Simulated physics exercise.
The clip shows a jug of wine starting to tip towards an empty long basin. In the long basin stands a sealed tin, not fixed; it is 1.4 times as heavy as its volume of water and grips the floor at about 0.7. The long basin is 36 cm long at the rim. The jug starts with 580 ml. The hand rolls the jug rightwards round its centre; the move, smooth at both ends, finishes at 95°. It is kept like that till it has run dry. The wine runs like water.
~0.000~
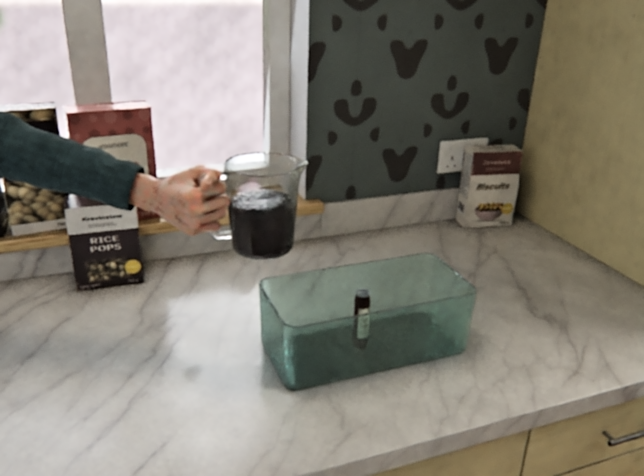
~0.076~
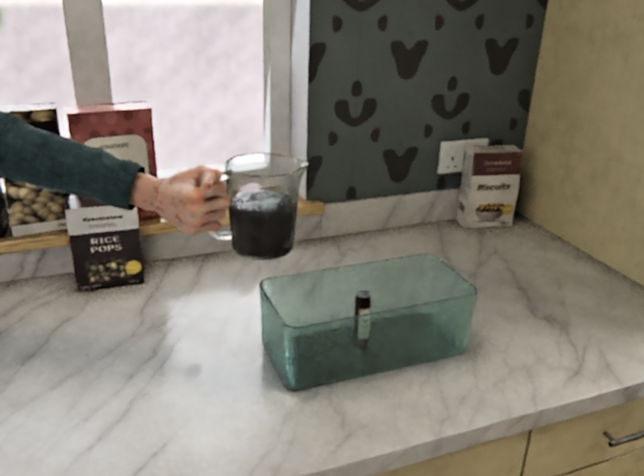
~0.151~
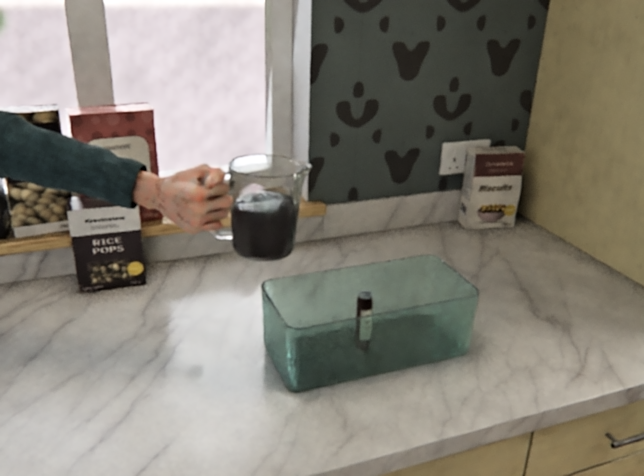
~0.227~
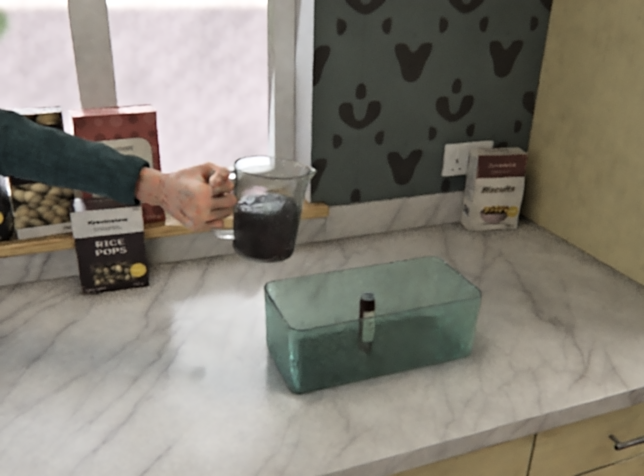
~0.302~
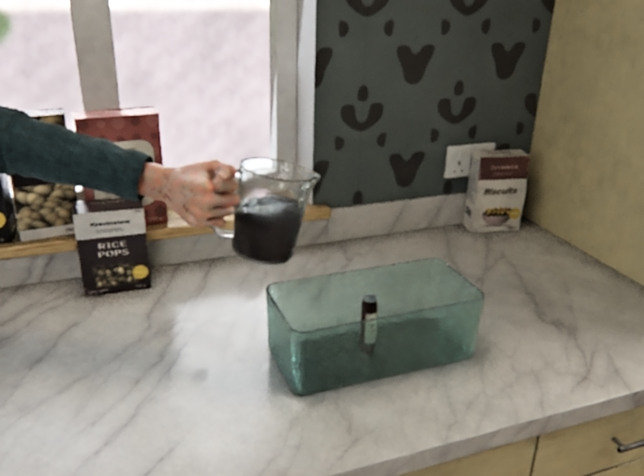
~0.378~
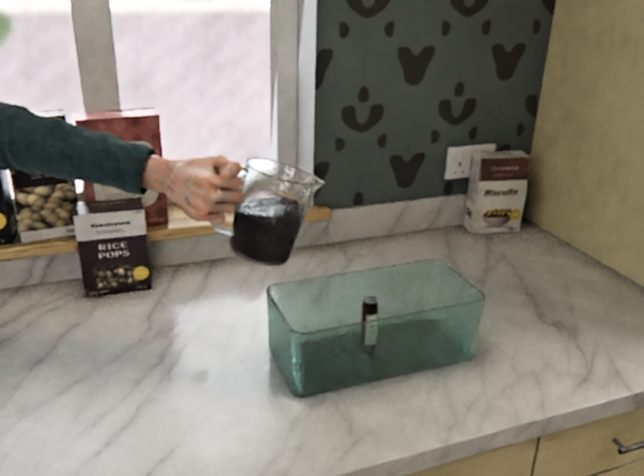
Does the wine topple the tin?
It goes over.
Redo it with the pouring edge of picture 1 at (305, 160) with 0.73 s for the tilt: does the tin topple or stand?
Then it falls.
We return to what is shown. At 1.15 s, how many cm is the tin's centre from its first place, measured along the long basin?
Some 0 cm.
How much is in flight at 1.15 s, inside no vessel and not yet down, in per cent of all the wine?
Some 24 per cent.
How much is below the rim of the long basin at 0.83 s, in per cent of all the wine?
About 0 per cent.
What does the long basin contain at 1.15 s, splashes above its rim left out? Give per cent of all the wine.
Near 24 in a hundred.
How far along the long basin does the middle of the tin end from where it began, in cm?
About 9.5 cm.
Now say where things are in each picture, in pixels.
In the first frame, tilt 0°; pouring edge (307, 161); surface from (230, 202) to (292, 196); the long basin's rim runs from (271, 304) to (455, 272); the tin's top is at (363, 295).
In the second frame, tilt 1°; pouring edge (308, 162); surface from (231, 203) to (293, 196).
In the third frame, tilt 3°; pouring edge (311, 165); surface from (232, 204) to (294, 197).
In the fourth frame, tilt 6°; pouring edge (316, 169); surface from (235, 206) to (297, 199).
In the fifth frame, tilt 11°; pouring edge (320, 175); surface from (238, 209) to (300, 201).
In the sixth frame, tilt 17°; pouring edge (324, 181); surface from (238, 210) to (302, 203).
After 0.83 s the tilt is 63° and 97 per cent is still to pour; the tin stands where it began.
After 1.15 s the tilt is 89° and 51 per cent is still to pour; the tin stands where it began.
After 1.50 s the tilt is 95° and 11 per cent is still to pour; the tin leans 13°.
After 1.87 s the tilt is 95° and 2 per cent is still to pour; the tin lies on its side.
In the end the tin lies on its side.
